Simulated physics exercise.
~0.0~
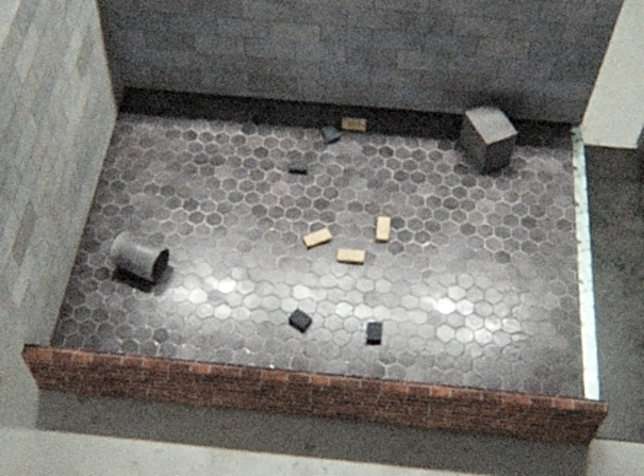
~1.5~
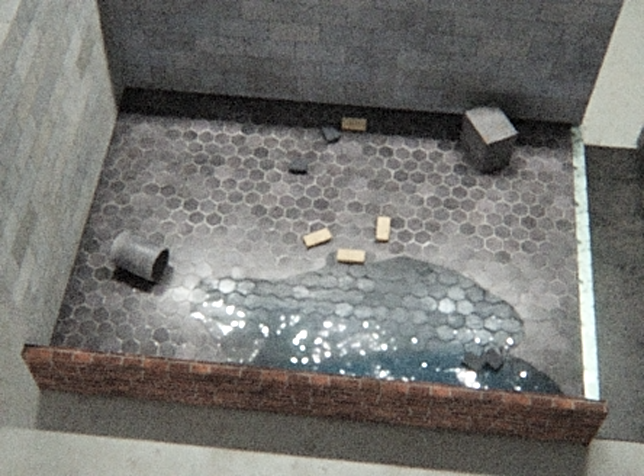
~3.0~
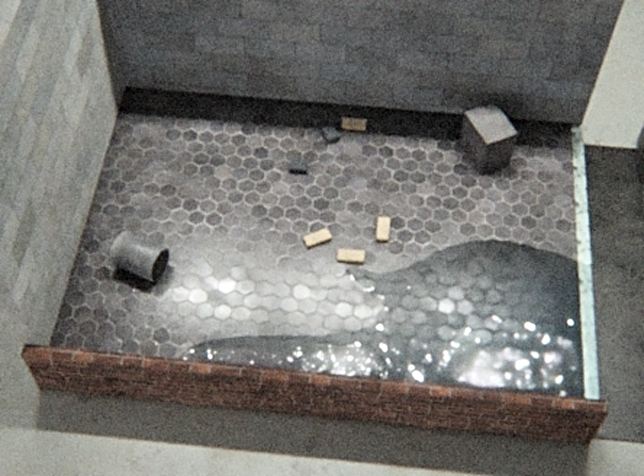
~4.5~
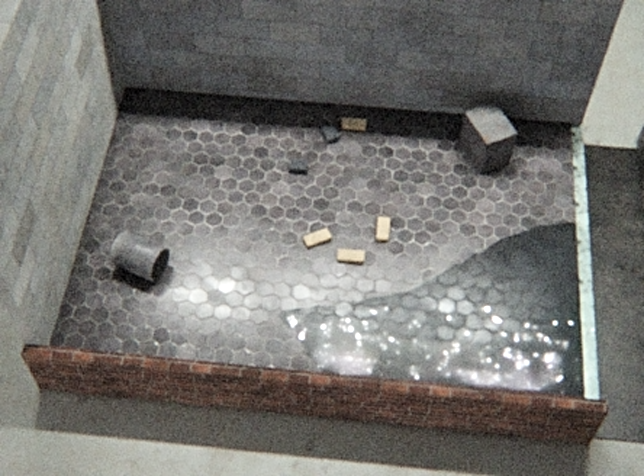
Hexagon-tiled walled yard with water spreading across the near floor, sweeping two dark blocks rightward out of sight, then pooling at right.
